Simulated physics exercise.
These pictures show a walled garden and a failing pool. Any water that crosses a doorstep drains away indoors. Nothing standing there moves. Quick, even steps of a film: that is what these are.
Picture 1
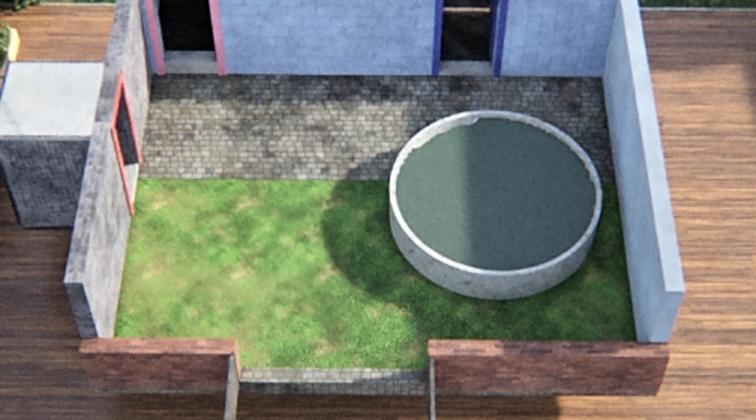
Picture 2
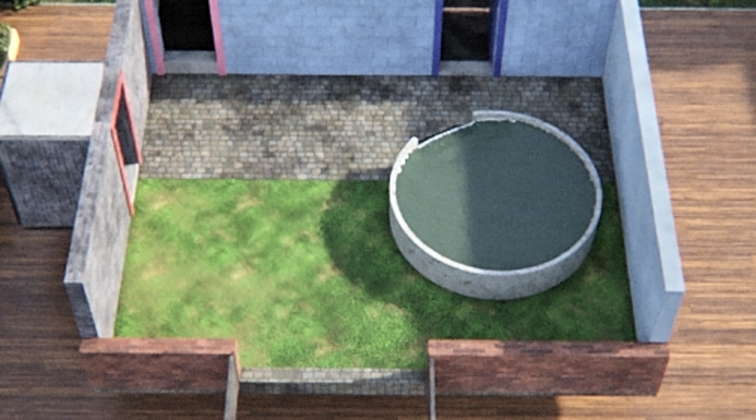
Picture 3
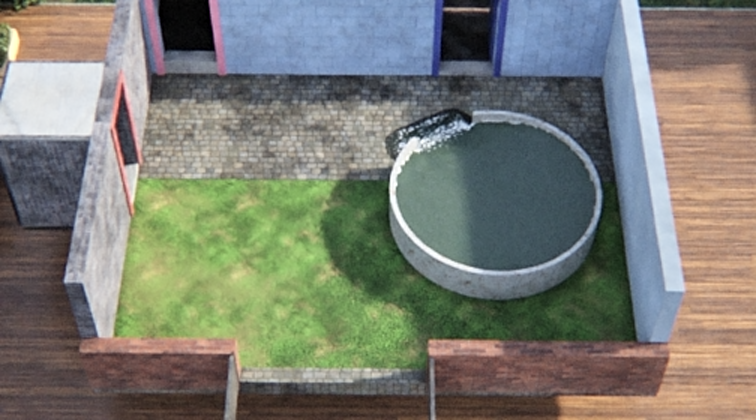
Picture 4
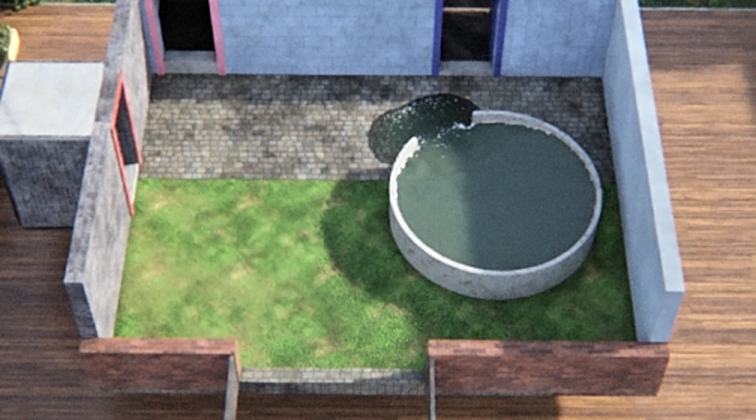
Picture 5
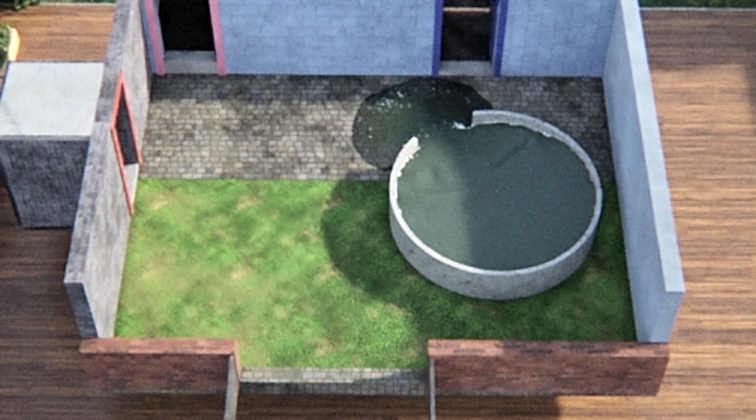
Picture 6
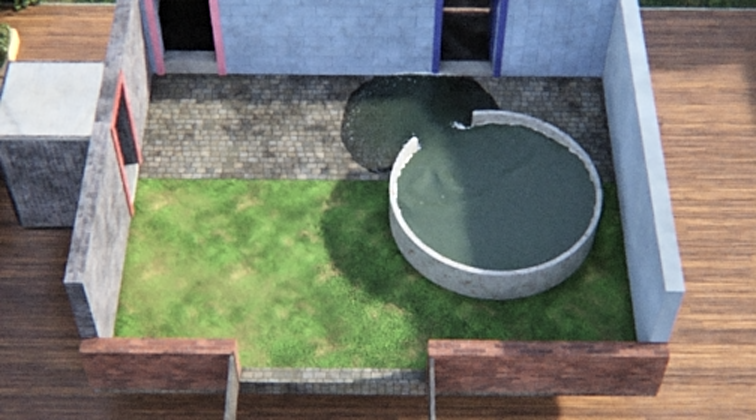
The video shows a walled garden with grass and paving, where the far left rim of a round tank of dark water breaks open and water pours through the gap, spreading in a widening dark pool across the paving.
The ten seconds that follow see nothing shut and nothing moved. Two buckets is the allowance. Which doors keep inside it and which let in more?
Result: The pink door will allow in no excess; the red door will allow in an excess; the blue door will allow in an excess.
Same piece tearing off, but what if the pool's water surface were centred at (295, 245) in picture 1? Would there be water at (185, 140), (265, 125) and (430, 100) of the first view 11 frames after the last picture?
Spot by spot, in the order asked: Swamped, swamped, untouched.
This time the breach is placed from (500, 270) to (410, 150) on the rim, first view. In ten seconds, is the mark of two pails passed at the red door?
As I see it, the red door tops the mark.
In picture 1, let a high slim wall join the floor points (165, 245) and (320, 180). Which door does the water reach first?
My pick is the blue one.
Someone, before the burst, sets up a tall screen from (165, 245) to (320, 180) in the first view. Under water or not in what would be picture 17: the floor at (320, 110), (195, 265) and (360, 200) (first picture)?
Taking them in order, I'd say soaked, parched and parched.
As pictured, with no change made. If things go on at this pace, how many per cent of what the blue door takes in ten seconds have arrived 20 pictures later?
About 60 %.
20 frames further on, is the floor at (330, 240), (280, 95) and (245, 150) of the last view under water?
First spot not wet, second inundated, third inundated.
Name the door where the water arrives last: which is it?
I pick the red door.
A moment on, water covers 15 % of the floor; the pink door not reached, the red door not reached, the blue door under two buckets in.
Next, water covers 25 % of the floor; the pink door wet at the sill, nothing in, the red door not reached, the blue door over two buckets in.
Then, water covers 40 % of the floor; the pink door wet at the sill, nothing in, the red door wet at the sill, nothing in, the blue door far over two buckets in.
Later, water covers 65 % of the floor; the pink door wet at the sill, nothing in, the red door over two buckets in, the blue door far over two buckets in.
In the end, water covers 95 % of the floor; the pink door wet at the sill, nothing in, the red door over two buckets in, the blue door far over two buckets in.
